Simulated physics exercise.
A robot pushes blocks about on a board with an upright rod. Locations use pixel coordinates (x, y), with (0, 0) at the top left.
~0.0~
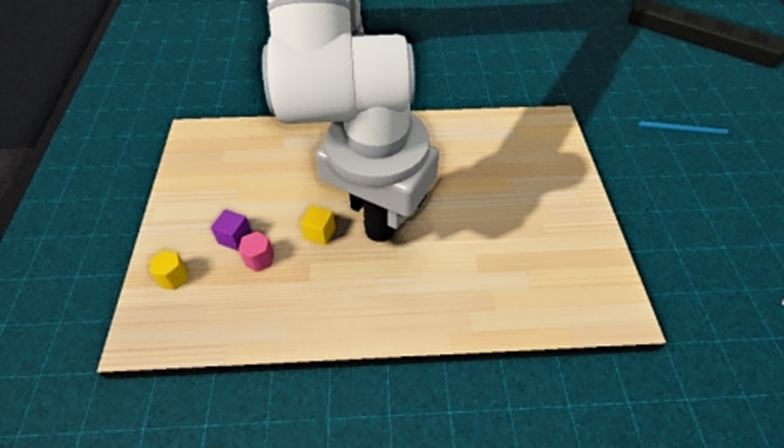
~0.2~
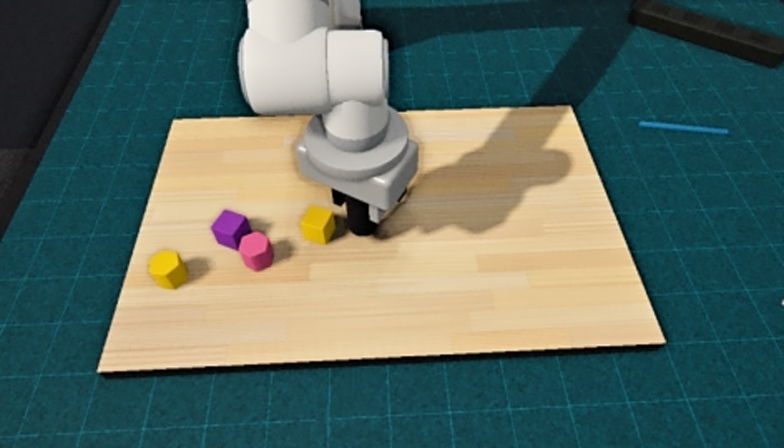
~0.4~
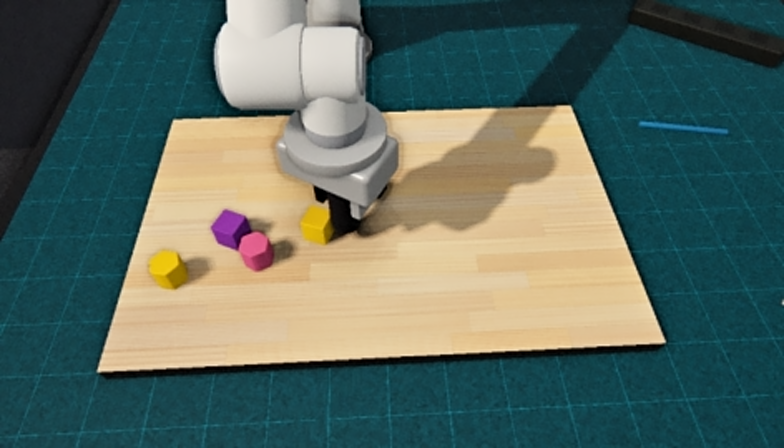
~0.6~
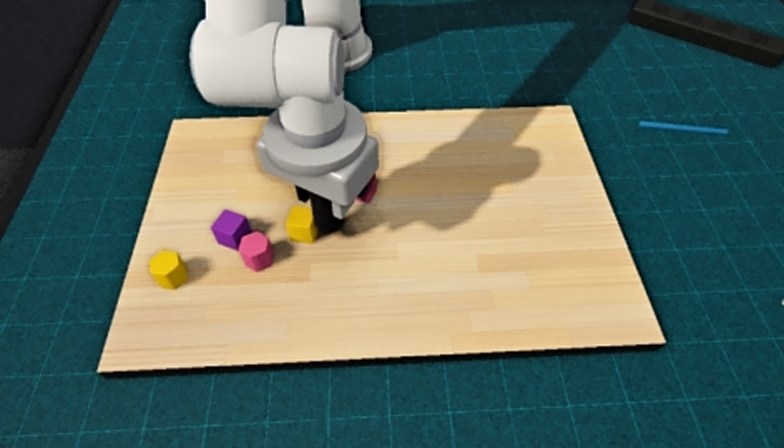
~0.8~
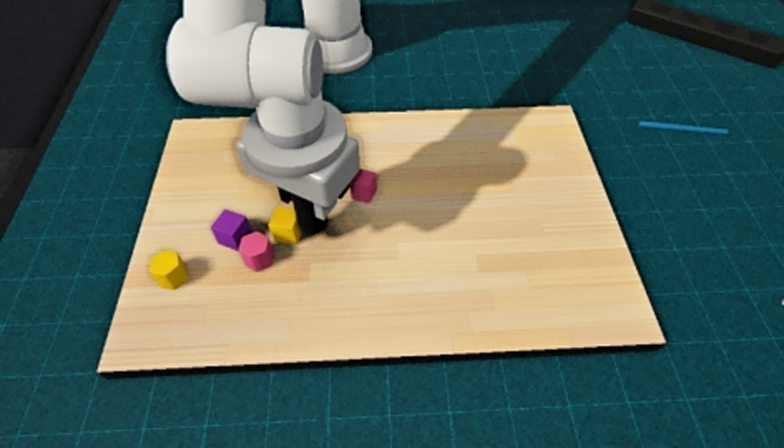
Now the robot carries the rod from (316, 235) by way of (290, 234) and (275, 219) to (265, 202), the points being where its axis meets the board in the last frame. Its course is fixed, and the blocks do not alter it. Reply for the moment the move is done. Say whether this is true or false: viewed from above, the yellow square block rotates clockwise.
False - the claim does not hold.
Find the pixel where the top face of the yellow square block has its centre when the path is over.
Just about (237, 201).
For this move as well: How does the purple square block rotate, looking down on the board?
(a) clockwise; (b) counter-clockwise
My answer is option b.
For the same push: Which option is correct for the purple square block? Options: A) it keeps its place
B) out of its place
The one that fits is B, out of its place.
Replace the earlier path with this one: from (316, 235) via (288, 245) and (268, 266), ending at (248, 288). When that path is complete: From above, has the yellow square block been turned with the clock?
Yes
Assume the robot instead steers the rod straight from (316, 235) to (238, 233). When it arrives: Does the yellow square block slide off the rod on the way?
No - that is not the case.
The first path, step by step. One third of the way, rod (286, 222); yellow square block (257, 217).
Two thirds of the way, rod (271, 206); purple square block (216, 220), turned 35° anticlockwise; yellow square block (241, 206), turned 30° anticlockwise.
At the end, rod (261, 189); purple square block (214, 219), turned 45° anticlockwise; pink six-sided block not moved; yellow square block (237, 201), turned 45° anticlockwise.
